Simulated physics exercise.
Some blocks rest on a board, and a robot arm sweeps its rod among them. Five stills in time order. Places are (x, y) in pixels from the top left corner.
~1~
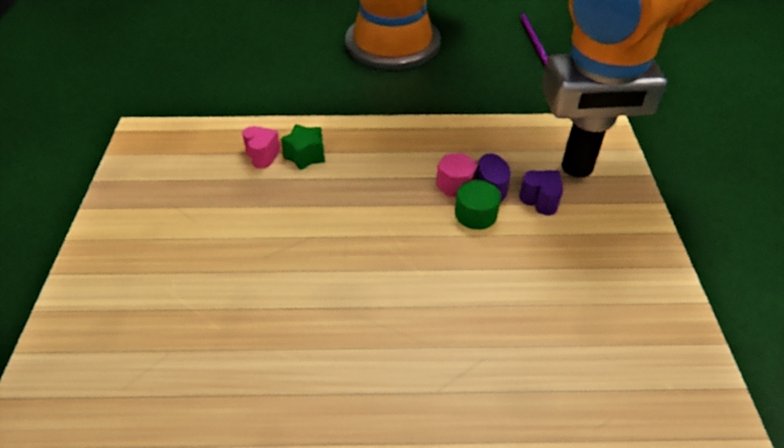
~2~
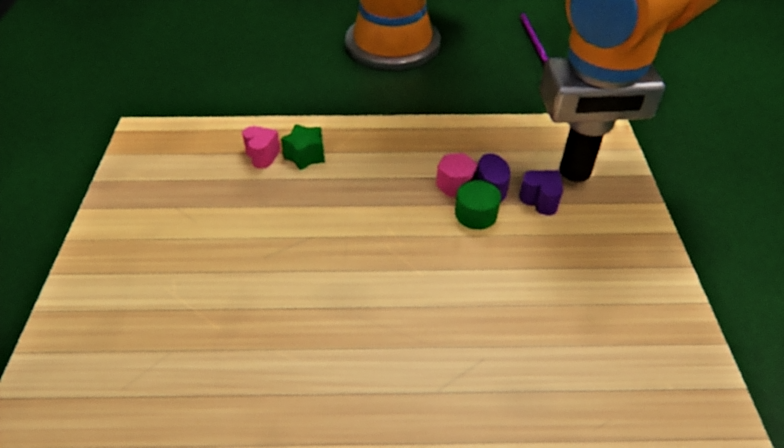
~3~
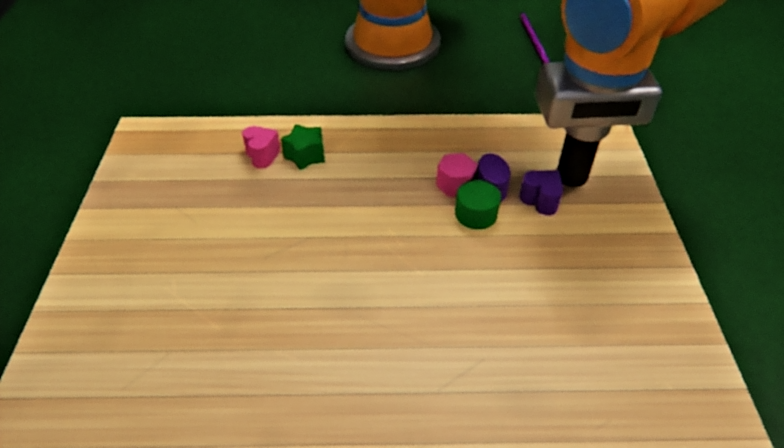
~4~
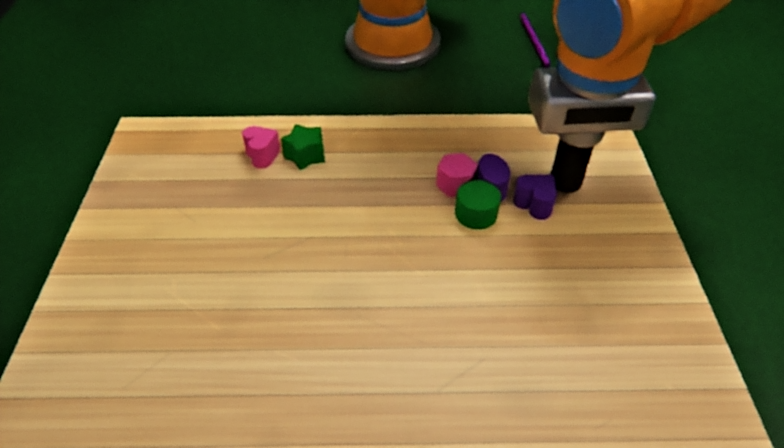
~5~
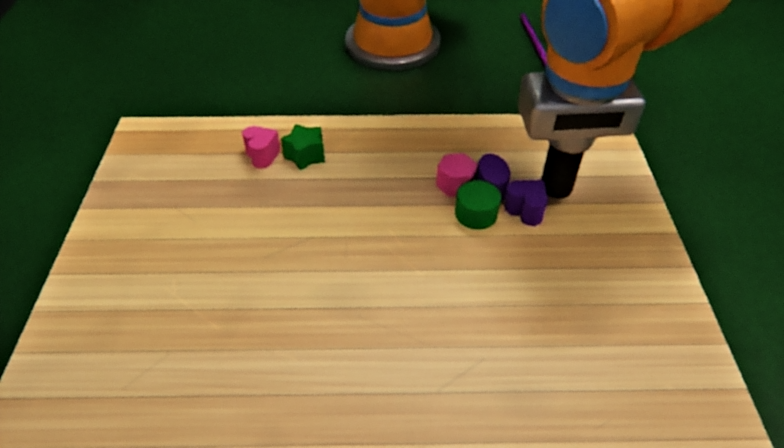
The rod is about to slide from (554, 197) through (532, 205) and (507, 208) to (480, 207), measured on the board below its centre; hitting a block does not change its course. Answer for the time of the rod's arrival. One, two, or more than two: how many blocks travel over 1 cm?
It shifts three blocks or more.
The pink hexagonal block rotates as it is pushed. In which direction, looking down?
The turn is anti-clockwise.
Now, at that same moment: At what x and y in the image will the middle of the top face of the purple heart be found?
Near (502, 214).
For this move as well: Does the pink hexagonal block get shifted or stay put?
Displaced.
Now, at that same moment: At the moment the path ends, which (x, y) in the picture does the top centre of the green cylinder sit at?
The centre of its top will be at (451, 202).
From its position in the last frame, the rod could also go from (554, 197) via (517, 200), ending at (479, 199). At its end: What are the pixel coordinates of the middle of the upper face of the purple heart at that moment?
I'd guess (508, 205).
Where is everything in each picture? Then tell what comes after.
The first frame shows lower end of the rod at (577, 167), tops of blocks, pink hexagonal block at (458, 165), green cylinder at (479, 194), purple oval at (494, 168), purple heart at (546, 181).
The second frame shows rod at (575, 171), blocks as before.
The third frame shows rod at (572, 177), blocks as before.
The fourth frame shows rod at (565, 182), purple heart at (539, 185).
The fifth frame shows rod at (556, 188), pink hexagonal block at (458, 165), green cylinder at (479, 194), purple oval at (494, 168), purple heart at (530, 191).
On the path given first. Halfway along, rod at (521, 198); green cylinder at (469, 198); purple heart at (509, 208), turned 50° anticlockwise.
At the end, rod at (482, 198); pink hexagonal block at (444, 157), turned 25° anticlockwise; green cylinder at (451, 202); purple oval at (481, 164), turned 60° clockwise; purple heart at (502, 214), turned 80° anticlockwise.
